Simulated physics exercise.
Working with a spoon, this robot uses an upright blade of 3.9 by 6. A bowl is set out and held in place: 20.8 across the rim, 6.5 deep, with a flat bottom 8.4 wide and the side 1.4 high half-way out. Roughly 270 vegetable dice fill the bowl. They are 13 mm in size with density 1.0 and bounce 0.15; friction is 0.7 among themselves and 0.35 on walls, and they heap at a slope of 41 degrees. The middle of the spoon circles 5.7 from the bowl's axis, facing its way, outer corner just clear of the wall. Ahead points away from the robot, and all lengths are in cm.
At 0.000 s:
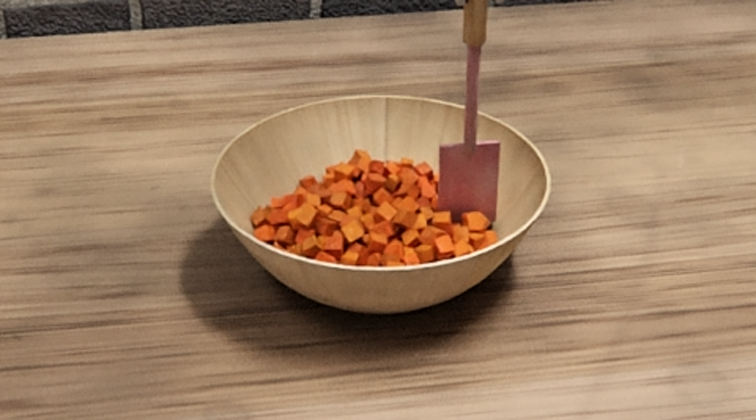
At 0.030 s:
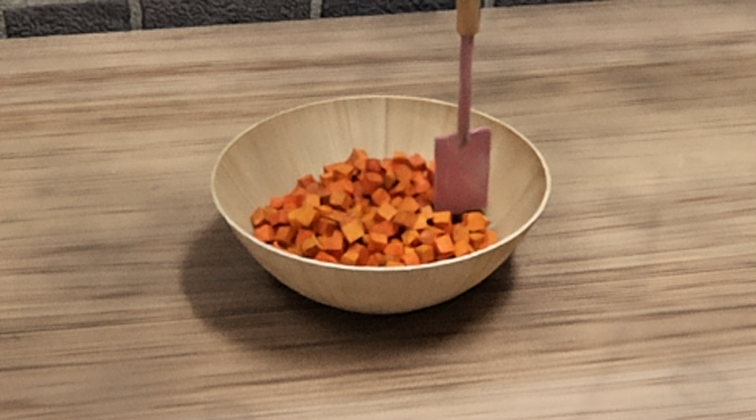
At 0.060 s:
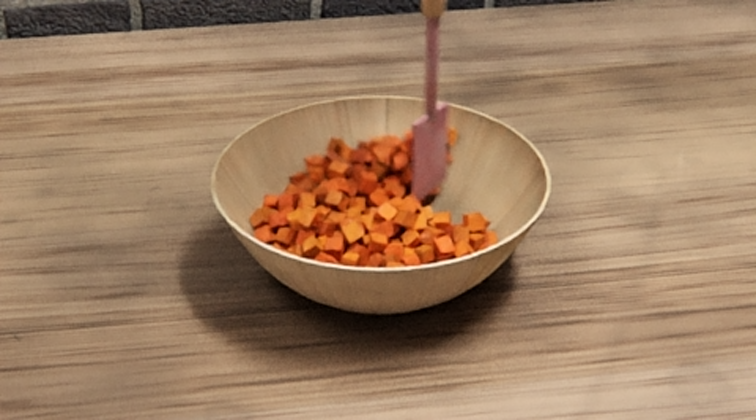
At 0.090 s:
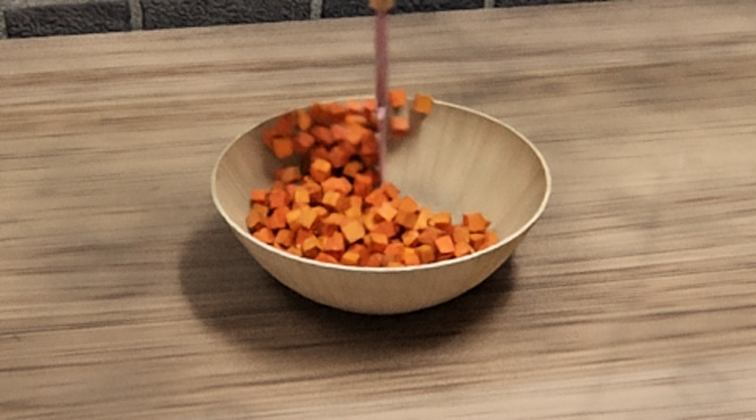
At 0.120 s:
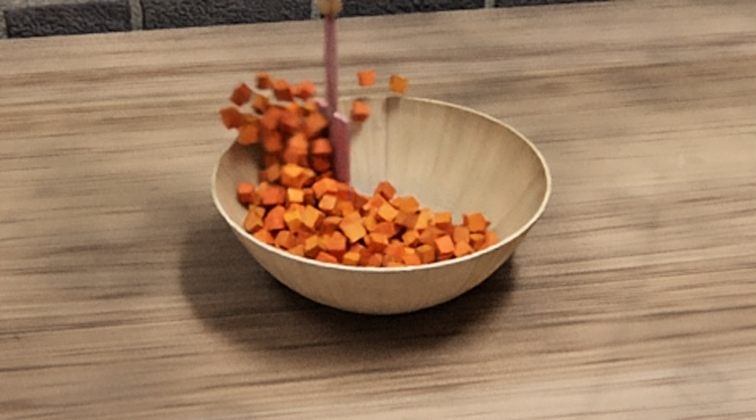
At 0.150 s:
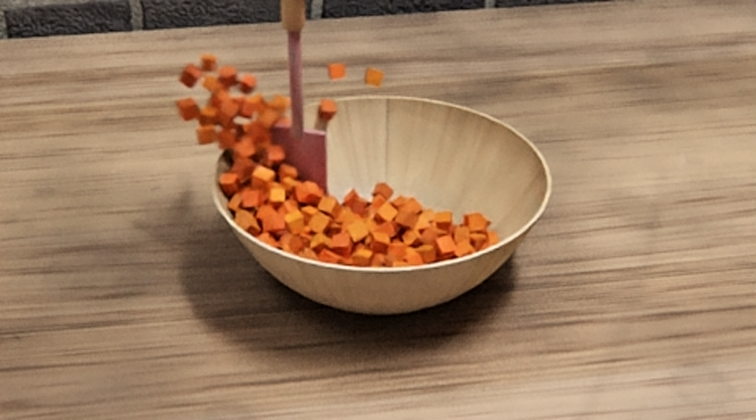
In the video, a pink spatula-like tool with a wooden handle sweeps from the right side of a wooden bowl around its back to the left, pushing orange dice into a pile and flinging some above the left rim.
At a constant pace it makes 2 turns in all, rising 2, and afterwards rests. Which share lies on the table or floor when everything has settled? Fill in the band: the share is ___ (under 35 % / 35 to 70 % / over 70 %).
The share is 35 to 70 %.
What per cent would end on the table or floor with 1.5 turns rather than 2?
Then about 40 per cent.
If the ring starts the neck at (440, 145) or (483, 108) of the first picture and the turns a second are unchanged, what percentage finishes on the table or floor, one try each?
Close to 30 and 30 in a hundred.
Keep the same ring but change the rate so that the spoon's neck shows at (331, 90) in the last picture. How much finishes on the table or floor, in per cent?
It works out to roughly 40 percent.
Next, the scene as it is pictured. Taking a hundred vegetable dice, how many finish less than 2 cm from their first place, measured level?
Around 15 in a hundred, roughly.
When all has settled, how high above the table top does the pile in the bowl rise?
4.0 cm, give or take.
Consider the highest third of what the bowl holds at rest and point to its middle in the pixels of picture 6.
Centre, approx.: (372, 248).
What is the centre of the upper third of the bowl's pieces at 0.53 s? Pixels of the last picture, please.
Close to pixel (350, 242).
After 0.34 s, 9° round, highest piece 11 above the table; 177 in the bowl, 40 on the table or floor, 56 in flight or on the tool.
After 0.53 s, 227° round, highest piece 9 above the table; 143 in the bowl, 113 on the table or floor, 17 in flight or on the tool.
After 0.82 s, 0° round, highest piece 4 above the table; 139 in the bowl, 134 on the table or floor.
After 1.52 s, 0° round, highest piece 4 above the table; 139 in the bowl, 134 on the table or floor.
In the end, 139 in the bowl, 134 on the table or floor. That is 49 % on the table or floor.
